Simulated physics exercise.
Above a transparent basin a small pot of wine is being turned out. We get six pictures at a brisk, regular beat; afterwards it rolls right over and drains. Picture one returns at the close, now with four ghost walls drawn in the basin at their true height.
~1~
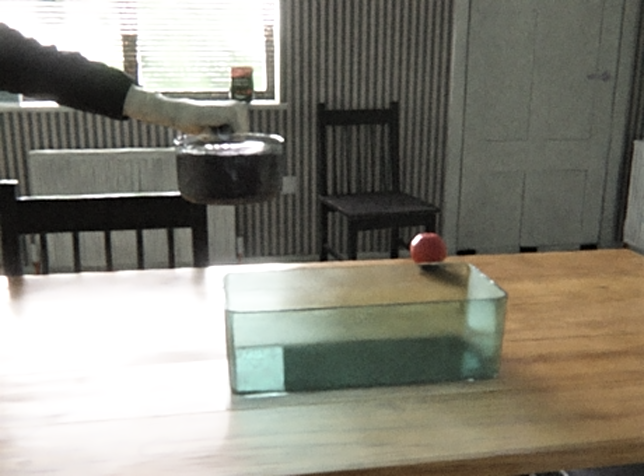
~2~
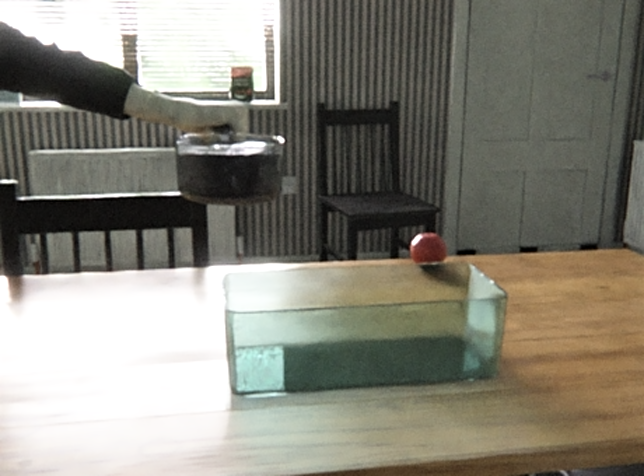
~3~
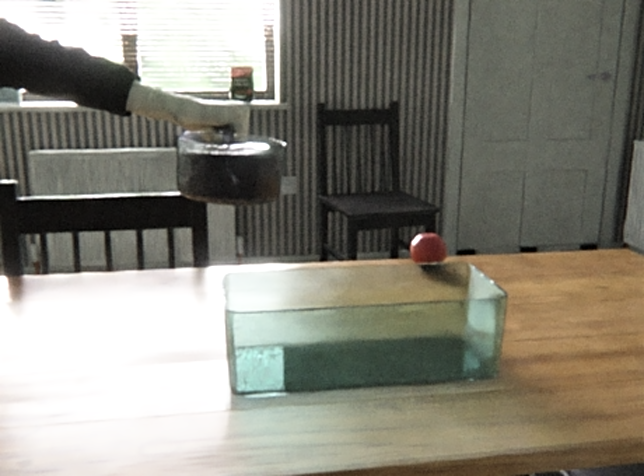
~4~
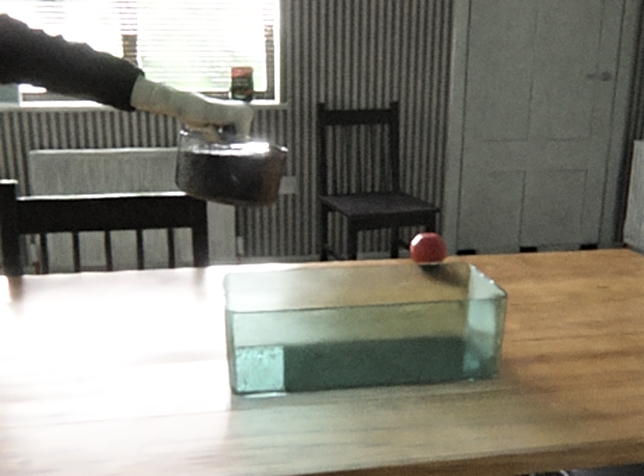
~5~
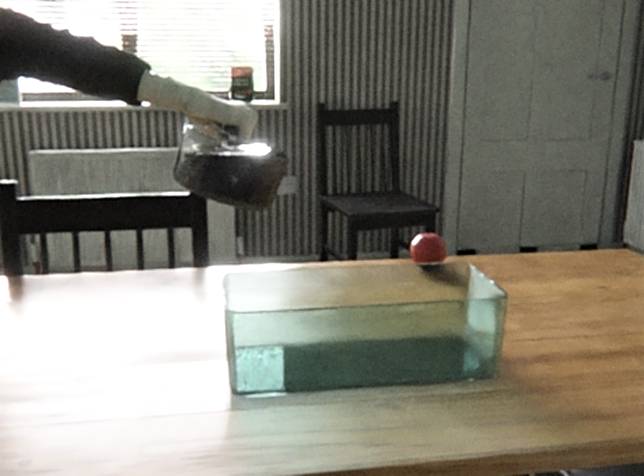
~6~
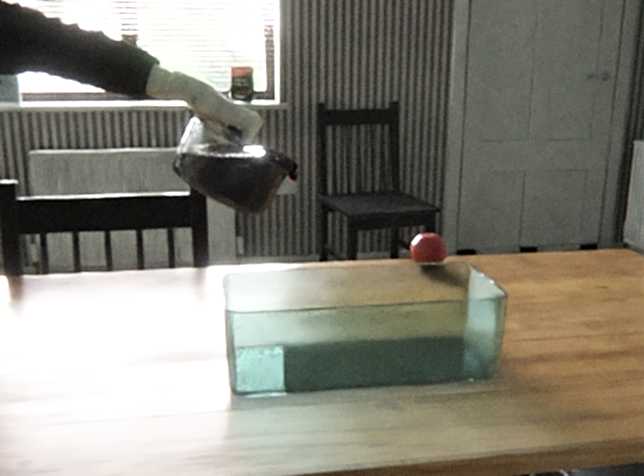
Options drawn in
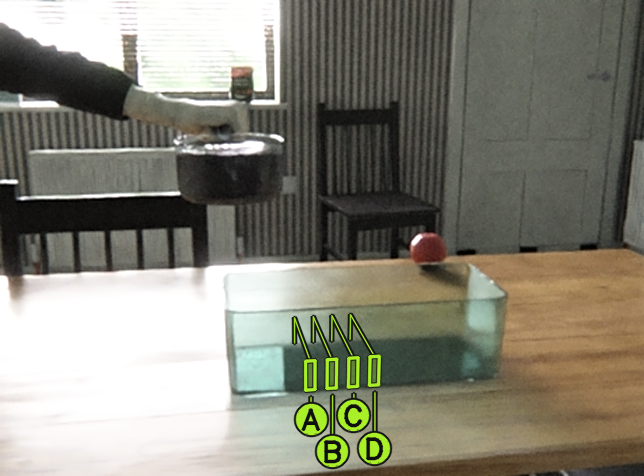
The clip opens with a gloved hand, reaching in from the left, holding a small pot of wine upright above a clear basin on a wooden table, a red ball behind it. The hand then gradually tilts the pot to the right, until dark wine just slips over its lip.
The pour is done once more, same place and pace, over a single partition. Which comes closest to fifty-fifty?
Use place C.
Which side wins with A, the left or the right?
More ends on the right.
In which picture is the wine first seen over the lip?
Picture 5.
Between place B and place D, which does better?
That is place B.
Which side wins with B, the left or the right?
The right side.
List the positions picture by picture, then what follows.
The first picture shows upright, lip at (281, 139); basin from (230, 394) to (498, 375); nothing has left yet.
The second picture shows upright, lip at (281, 140); nothing has left yet.
The third picture shows tipped about 5°, lip at (283, 143); nothing has left yet.
The fourth picture shows tipped about 11°, lip at (285, 149); nothing has left yet.
The fifth picture shows tipped about 19°, lip at (287, 157); wine is over the lip, down to (287, 157).
The sixth picture shows tipped about 29°, lip at (288, 167); wine is over the lip, down to (293, 178).
In lime, A at (311, 397); B at (332, 395); C at (353, 393); D at (374, 392).
For place A, about 11 % ends left of the wall and 88 % right of it.
For place B, about 29 % ends left of the wall and 70 % right of it.
For place C, about 52 % ends left of the wall and 46 % right of it.
For place D, about 88 % ends left of the wall and 10 % right of it.
